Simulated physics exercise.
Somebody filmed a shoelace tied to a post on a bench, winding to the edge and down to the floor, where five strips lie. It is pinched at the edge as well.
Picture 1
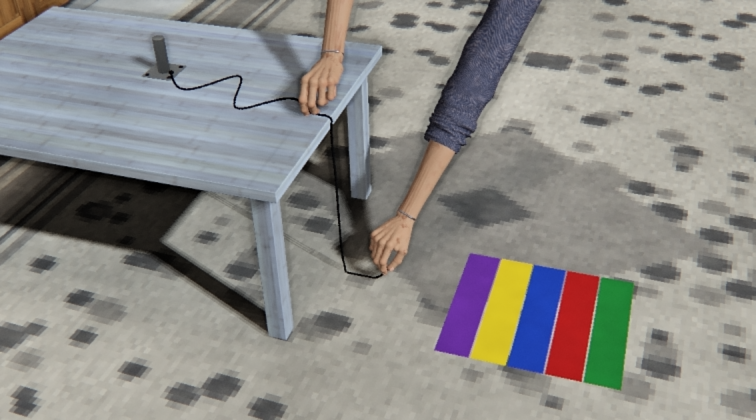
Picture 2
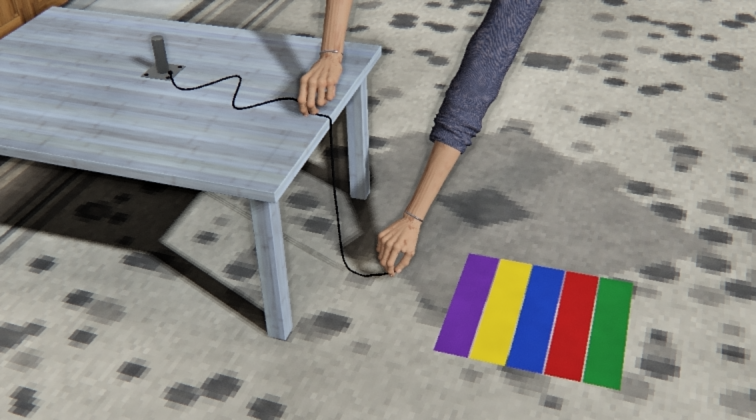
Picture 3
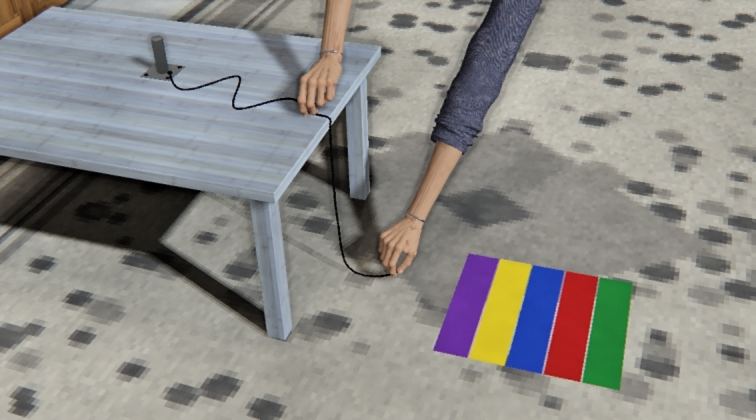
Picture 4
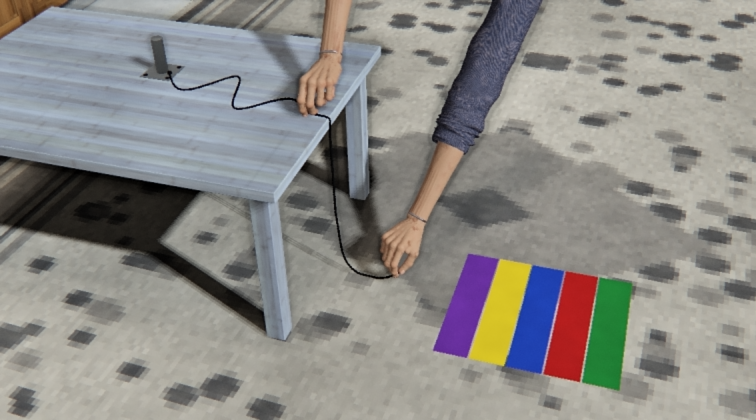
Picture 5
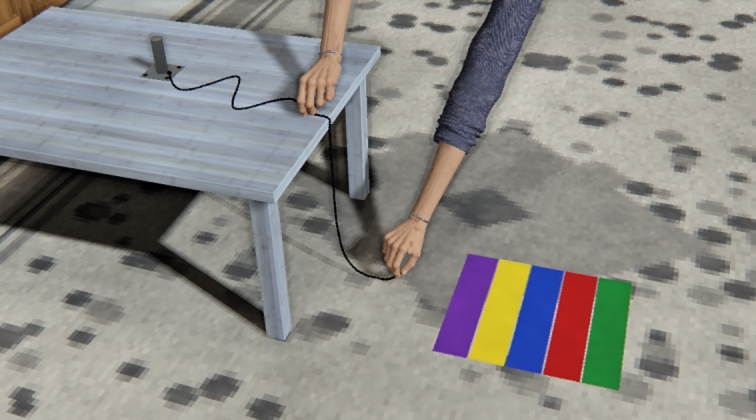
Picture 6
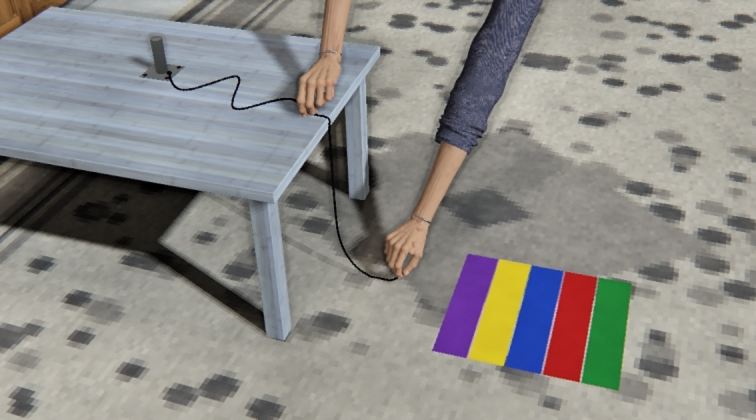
A hand holding a dark cord's lower end near five coloured strips shifts slightly right.
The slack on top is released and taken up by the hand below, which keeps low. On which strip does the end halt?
The end stops over the green strip.
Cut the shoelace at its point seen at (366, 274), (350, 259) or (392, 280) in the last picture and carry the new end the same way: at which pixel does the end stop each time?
About (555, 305), (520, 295) and (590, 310).
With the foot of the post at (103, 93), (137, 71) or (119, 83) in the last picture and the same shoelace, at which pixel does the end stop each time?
In that order: (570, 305), (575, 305) and (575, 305).
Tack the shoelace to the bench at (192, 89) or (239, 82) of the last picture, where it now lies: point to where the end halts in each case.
The places are (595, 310) and (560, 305).
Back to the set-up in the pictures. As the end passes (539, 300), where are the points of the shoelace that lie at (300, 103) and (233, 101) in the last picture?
About (346, 157), and the other about (300, 102).
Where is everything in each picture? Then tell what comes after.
In the first frame, end (387, 270); purple (458, 335); yellow (493, 342); blue (530, 350); red (567, 357); green (605, 365).
In the second frame, end (394, 272); shoelace through (178, 88) (240, 82) (267, 103) (328, 120) (334, 191) (342, 254).
In the third frame, end (396, 272).
In the fourth frame, end (398, 273); shoelace through (177, 88) (240, 82) (266, 103) (327, 120) (334, 191) (343, 254).
In the fifth frame, end (400, 273).
In the sixth frame, end (402, 274); shoelace through (177, 88) (239, 82) (266, 103) (327, 120) (334, 191) (347, 255).
A little later, end near (539, 300); over blue.
Next, end near (584, 309); over red.
When it is tight, end near (611, 314); over green. It gets as far as the green strip.
